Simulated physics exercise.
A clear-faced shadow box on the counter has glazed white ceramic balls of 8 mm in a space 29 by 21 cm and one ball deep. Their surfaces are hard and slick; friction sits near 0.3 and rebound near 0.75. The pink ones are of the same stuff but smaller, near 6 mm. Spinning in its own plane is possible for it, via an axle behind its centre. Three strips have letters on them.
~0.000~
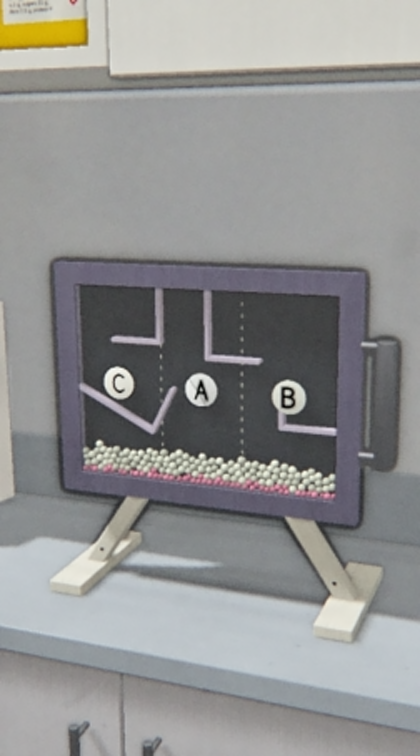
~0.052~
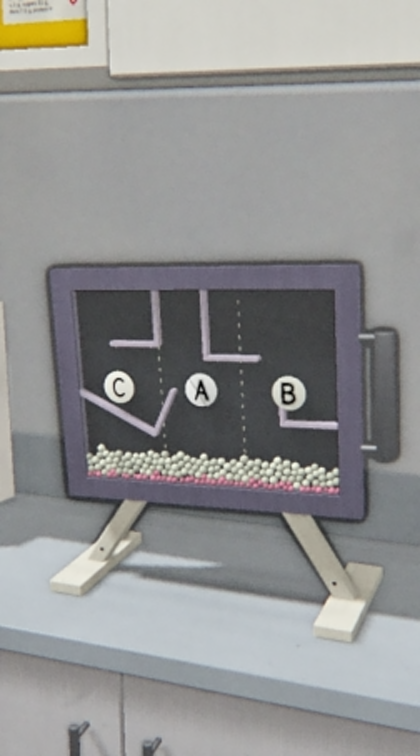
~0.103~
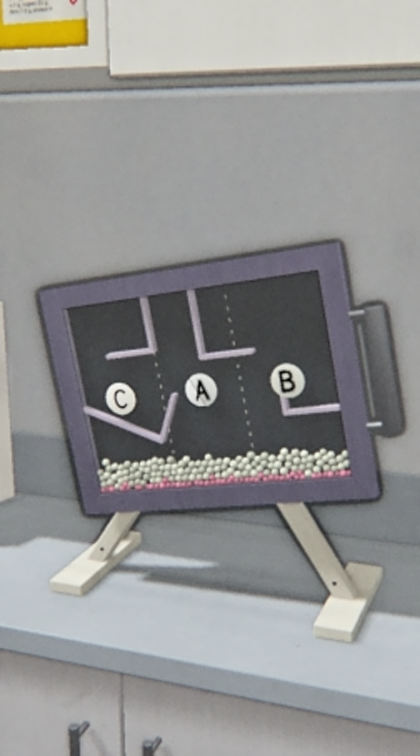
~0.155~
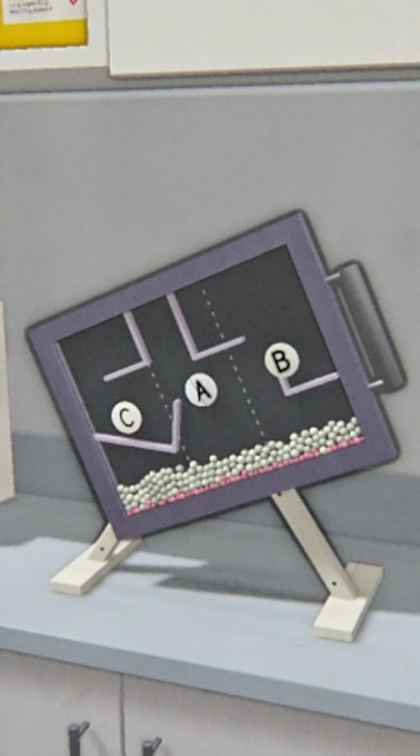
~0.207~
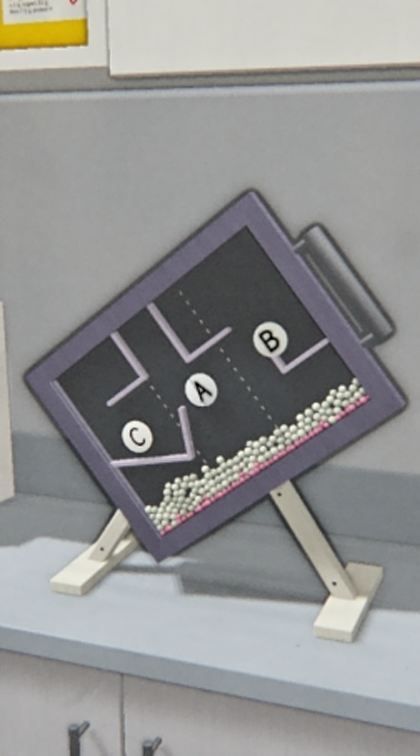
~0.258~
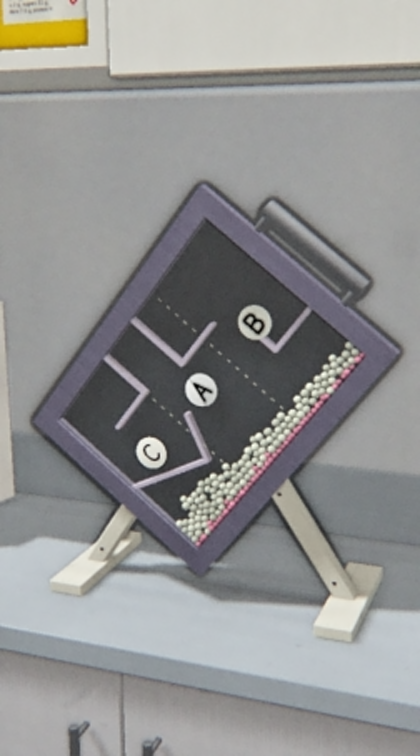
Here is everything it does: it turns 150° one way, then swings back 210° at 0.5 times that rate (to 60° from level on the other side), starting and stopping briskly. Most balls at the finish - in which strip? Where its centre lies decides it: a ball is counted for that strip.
In B.
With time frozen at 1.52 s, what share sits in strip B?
0 %.
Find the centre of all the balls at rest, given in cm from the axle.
Offset approx. 1 cm left, 10 cm below.
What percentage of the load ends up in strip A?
About 5 per cent.
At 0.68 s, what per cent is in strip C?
Roughly 75 %.
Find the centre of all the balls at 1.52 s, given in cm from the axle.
The middle sits around 4 cm left of it and 10 cm below it.
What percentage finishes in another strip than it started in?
80 %.
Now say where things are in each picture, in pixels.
In the first picture, level; about 160 balls; load centre (204, 472); top ball (100, 444); A (201, 390), B (289, 398), C (119, 383).
In the second picture, turned 3° anticlockwise; load centre (206, 472); top ball (278, 461).
In the third picture, turned 10° anticlockwise; load centre (215, 472); top ball (323, 452); wall ends (174, 396), (282, 388), (252, 351), (110, 356).
In the fourth picture, turned 23° anticlockwise; load centre (229, 471); top ball (356, 421).
In the fifth picture, turned 38° anticlockwise; load centre (245, 466); top ball (357, 382).
In the sixth picture, turned 52° anticlockwise; load centre (258, 458); top ball (350, 346); A (201, 390), B (255, 323), C (151, 453).
By 0.68 s, it stands 150° anticlockwise; the balls' middle is 10 cm right of and level with the centre; A 25 %, C 75 %.
By 1.52 s, it stands 44° anticlockwise; the balls' middle is 4 cm left of and 10 cm below the centre; A 10 %, C 90 %.
By 2.35 s, it stands 60° clockwise; the balls' middle is 3 cm left of and 7 cm below the centre; A 15 %, B 65 %, C 20 %.
All still by 3.9 s, it stands 60° clockwise; A 5 %, B 85 %, C 10 %.
